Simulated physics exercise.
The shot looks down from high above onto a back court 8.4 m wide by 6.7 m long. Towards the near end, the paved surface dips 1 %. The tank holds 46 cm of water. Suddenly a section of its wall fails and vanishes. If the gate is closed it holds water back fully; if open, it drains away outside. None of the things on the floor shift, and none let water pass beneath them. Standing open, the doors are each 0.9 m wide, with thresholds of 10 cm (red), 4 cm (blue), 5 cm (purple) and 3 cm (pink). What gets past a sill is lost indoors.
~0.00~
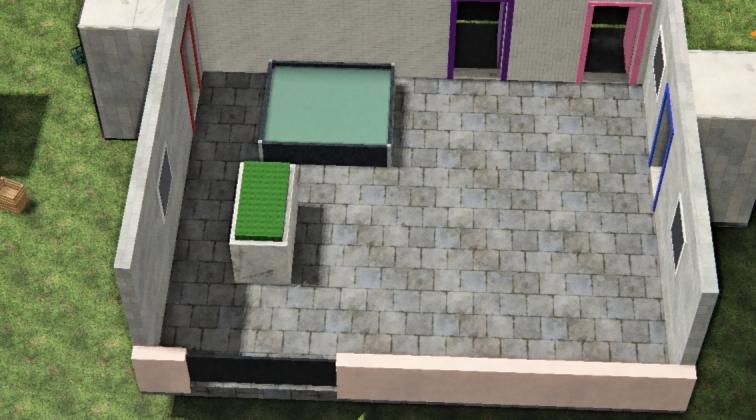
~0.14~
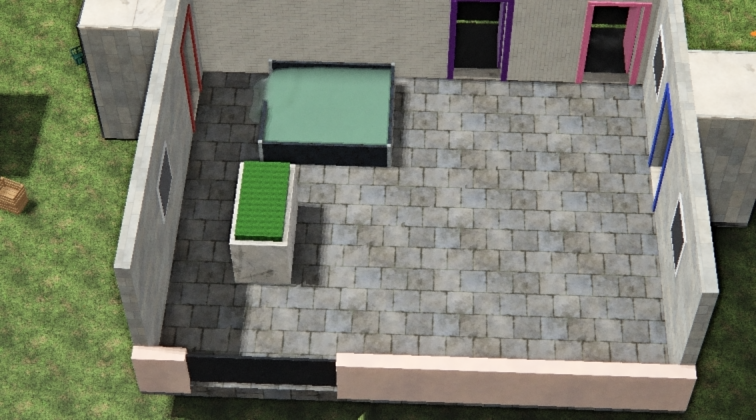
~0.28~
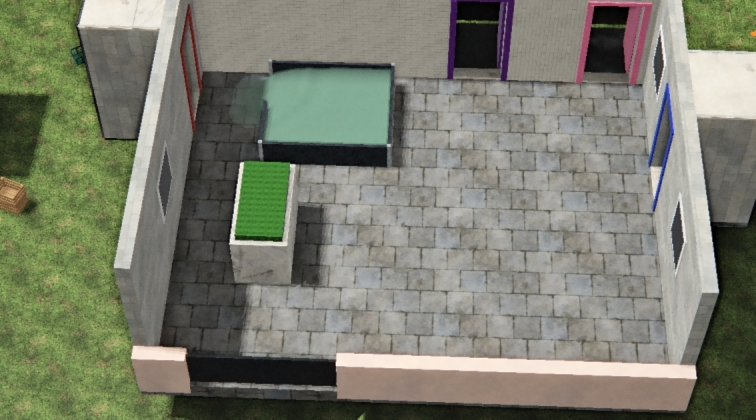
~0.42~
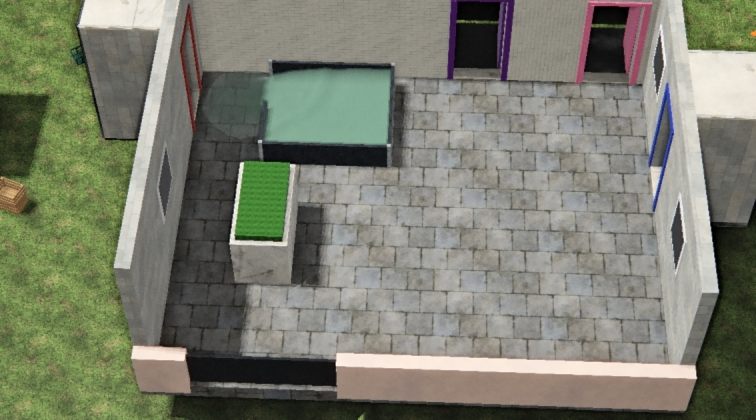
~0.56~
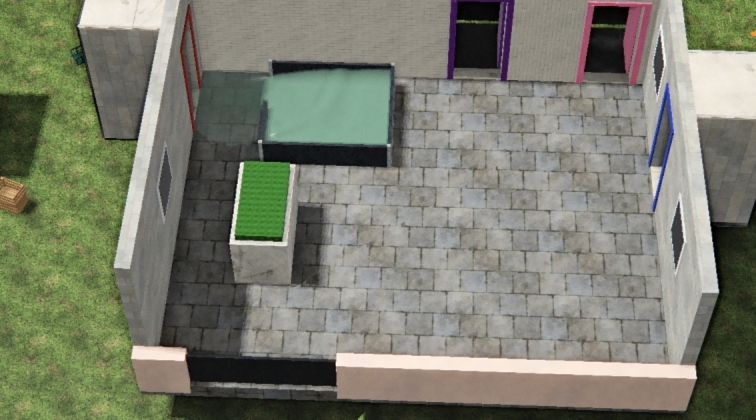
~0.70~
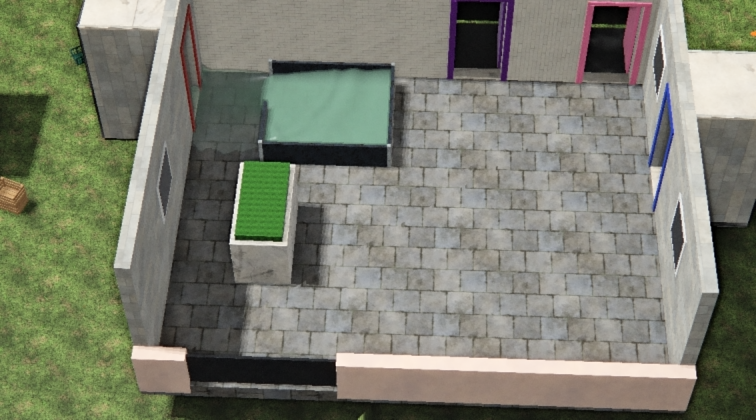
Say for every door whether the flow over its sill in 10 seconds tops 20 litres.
The red door breaks the limit, the blue door remains within the limit, the purple door remains within the limit, the pink door remains within the limit.
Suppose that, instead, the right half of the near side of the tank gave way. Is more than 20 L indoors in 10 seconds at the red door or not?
Then: Red short of it.
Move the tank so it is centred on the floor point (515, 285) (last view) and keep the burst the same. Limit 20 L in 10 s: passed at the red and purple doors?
Checking the limit: The red door is within it and the purple door is within it.
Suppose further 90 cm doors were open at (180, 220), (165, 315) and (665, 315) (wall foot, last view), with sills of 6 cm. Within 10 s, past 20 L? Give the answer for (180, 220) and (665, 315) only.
Less, less.
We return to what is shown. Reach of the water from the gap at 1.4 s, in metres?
Some 2.6 metres from the gap.
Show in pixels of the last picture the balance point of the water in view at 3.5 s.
The water's centre sits at about (290, 132).
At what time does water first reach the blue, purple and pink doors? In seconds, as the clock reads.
Arrival: Blue not within the 10 s, purple 4.0 s, pink not within the 10 s.
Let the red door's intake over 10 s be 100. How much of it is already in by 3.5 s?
I'd say close to 65 percent.
After 1.4 s water covers 5 % of the floor and is deepest (38 cm) near (204, 72); red door 28 cm at the sill, 53 L in, blue door not reached, purple door not reached, pink door not reached.
After 2.2 s water covers 10 % of the floor and is deepest (36 cm) near (203, 79); red door 30 cm at the sill, 141 L in, blue door not reached, purple door not reached, pink door not reached.
After 3.5 s water covers 20 % of the floor and is deepest (24 cm) near (212, 79); red door 23 cm at the sill, 260 L in, blue door not reached, purple door not reached, pink door not reached.
After 6.0 s water covers 30 % of the floor and is deepest (18 cm) near (198, 107); red door 17 cm at the sill, 353 L in, blue door not reached, purple door 1 cm at the sill, 0 L in, pink door not reached.
After 10.0 s water covers 55 % of the floor and is deepest (10 cm) near (156, 372); red door 10 cm at the sill, 385 L in, blue door not reached, purple door 1 cm at the sill, 0 L in, pink door not reached.
